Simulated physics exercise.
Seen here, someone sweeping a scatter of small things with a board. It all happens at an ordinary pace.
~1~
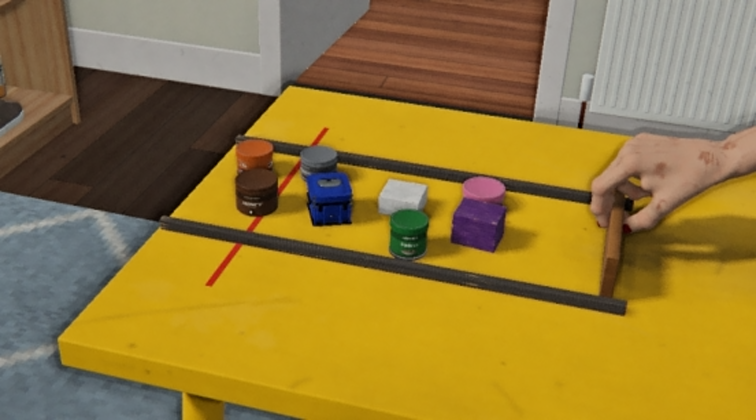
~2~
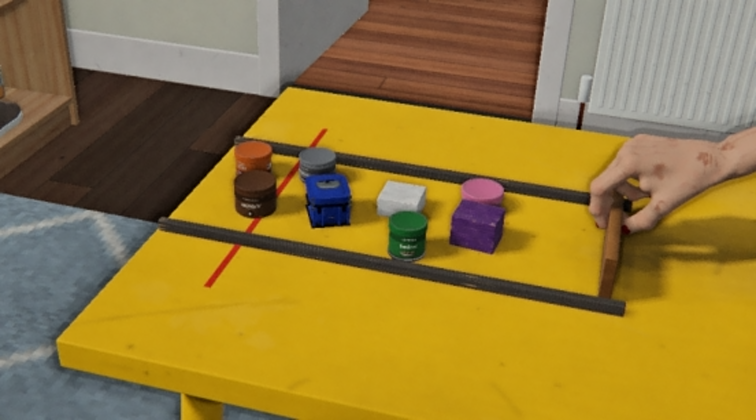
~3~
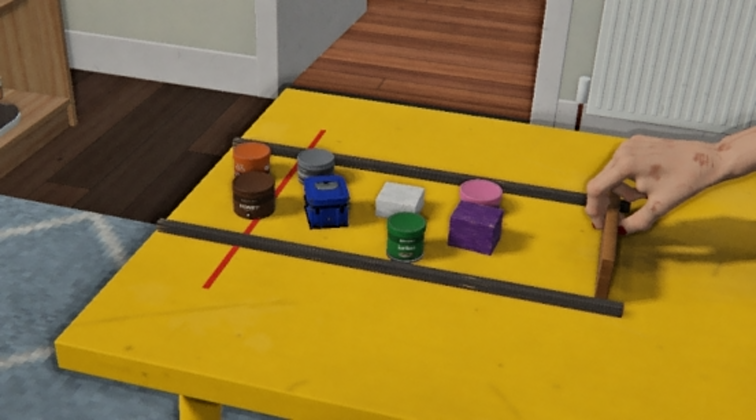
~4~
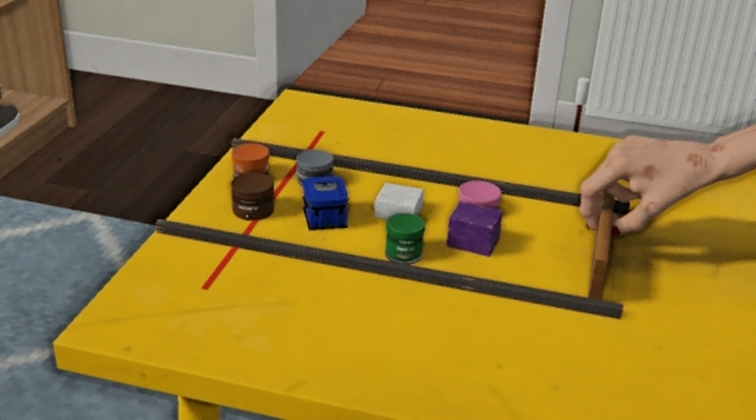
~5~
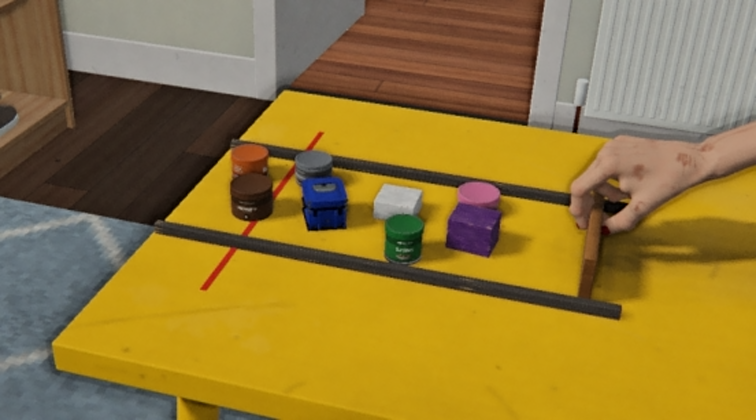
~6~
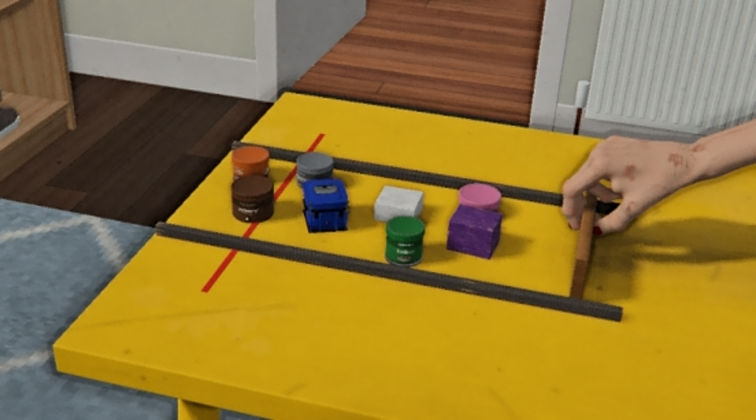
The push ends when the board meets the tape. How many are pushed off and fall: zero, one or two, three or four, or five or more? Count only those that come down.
As it turns out, the number that fall off is one or two.
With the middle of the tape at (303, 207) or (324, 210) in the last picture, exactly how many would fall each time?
It would be 0 and 0.
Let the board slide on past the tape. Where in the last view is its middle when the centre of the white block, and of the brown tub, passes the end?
About (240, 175), and (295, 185) for the other.
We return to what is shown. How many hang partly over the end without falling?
It comes to 1.
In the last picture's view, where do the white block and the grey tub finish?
About (239, 176), and the other about (243, 152).
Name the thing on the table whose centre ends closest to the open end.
That is the blue case.
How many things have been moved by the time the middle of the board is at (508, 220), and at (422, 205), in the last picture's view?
The counts are 0 and 4.
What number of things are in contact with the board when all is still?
It touches 3.
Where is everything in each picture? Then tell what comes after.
In the first frame, orange tin (255, 160); brown tub (257, 193); grey tub (319, 165); board (614, 231); tape (276, 195).
In the second frame, brown tub (256, 195); blue case (328, 200).
In the third frame, grey tub (316, 168); green tin (406, 237).
In the fourth frame, orange tin (251, 163); purple block (475, 229).
In the fifth frame, brown tub (252, 198); board (593, 233).
In the sixth frame, orange tin (251, 166); brown tub (253, 200); grey tub (315, 172); board (586, 233); tape (272, 201).
Soon after, none off yet; orange tin at rest near (251, 166); brown tub at rest near (253, 200); grey tub at rest near (315, 172).
After that, none off yet; orange tin at rest near (249, 166); brown tub displaced about its own width near (201, 194); grey tub displaced about its own width near (283, 159).
In the end, the number that fall off is one or two; gone, brown tub and orange tin.
